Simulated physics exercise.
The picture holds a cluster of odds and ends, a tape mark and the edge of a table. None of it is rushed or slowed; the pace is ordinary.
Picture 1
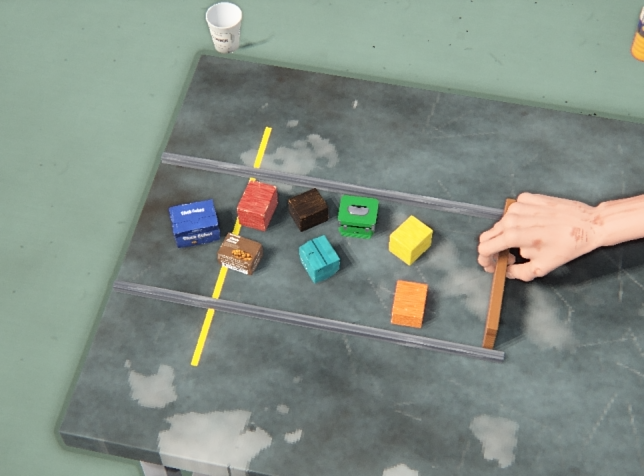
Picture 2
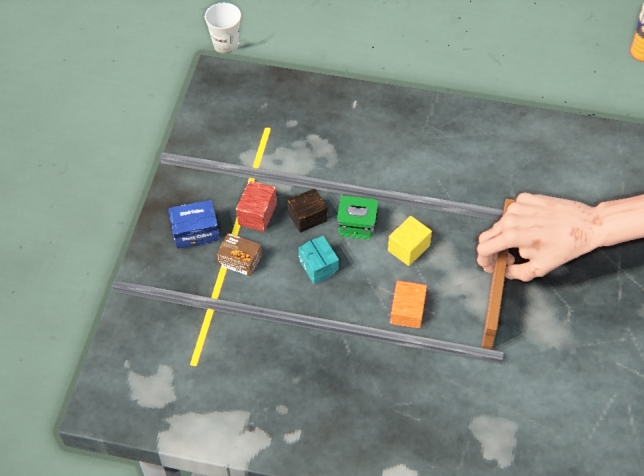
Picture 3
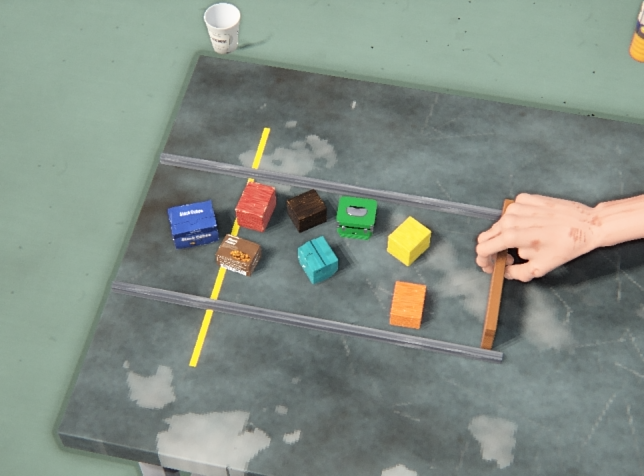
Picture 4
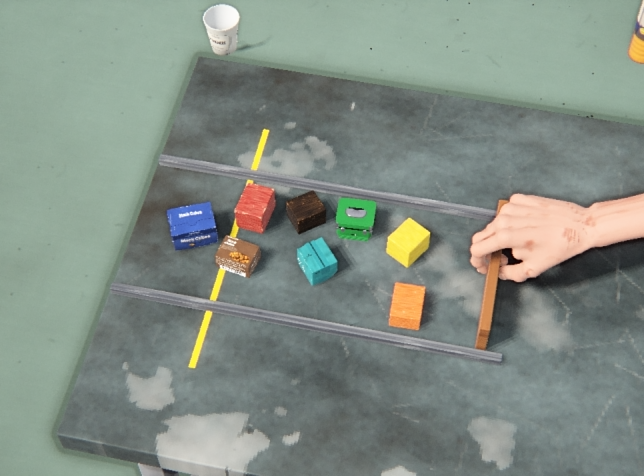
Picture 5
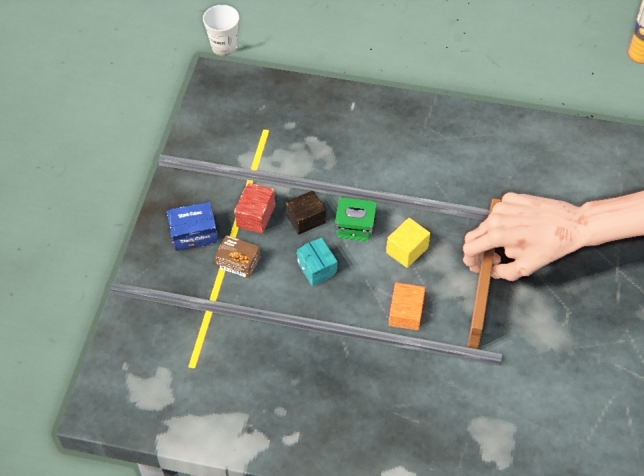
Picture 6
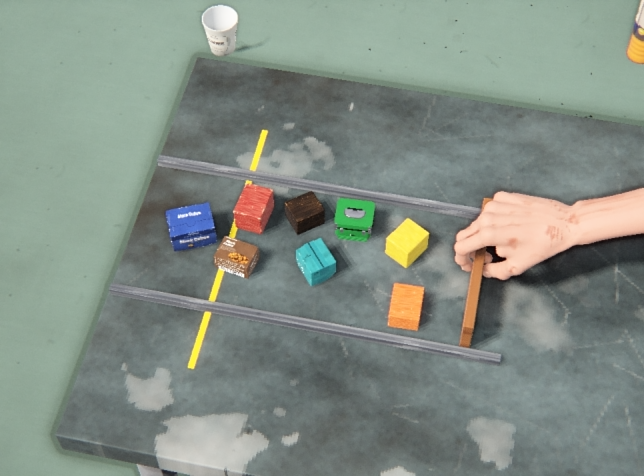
A dark, worn tabletop with pale patches stands on a green floor, seen from above at an angle. Between two grey rails lie a blue box at left, red and brown blocks by a yellow tape line, black, green and turquoise ones mid-table, and yellow and orange ones at right, with a white cup beyond. A hand slides a wooden board slightly leftward between the rails, touching no blocks, while the view barely shifts.
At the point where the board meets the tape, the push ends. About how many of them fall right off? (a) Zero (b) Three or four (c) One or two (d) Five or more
Option a: Zero.
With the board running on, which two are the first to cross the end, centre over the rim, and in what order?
In order: The blue box, the brown box.
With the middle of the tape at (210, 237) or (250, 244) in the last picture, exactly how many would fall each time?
On the floor, 0 then 0.
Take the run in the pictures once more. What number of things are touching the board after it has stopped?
Well, it touches 3.
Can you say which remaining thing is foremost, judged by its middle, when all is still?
Blue box.
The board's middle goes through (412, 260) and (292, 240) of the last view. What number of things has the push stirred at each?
The number moved is 2 and then 7.
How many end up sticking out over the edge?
Answer: 0.
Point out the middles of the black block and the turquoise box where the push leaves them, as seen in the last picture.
Approximately (203, 180) for one, approximately (193, 239) for the other.
Early on, none off yet; blue box at rest near (192, 227); brown box at rest near (237, 257); red block at rest near (254, 208).
A while later, none off yet; blue box at rest near (192, 227); brown box at rest near (237, 257); red block at rest near (247, 208).
Further along, none off yet; blue box travelled a little near (181, 231); brown box travelled about its own width near (195, 264); red block travelled about its own width near (211, 207).
Finally, the number that fall off is zero.
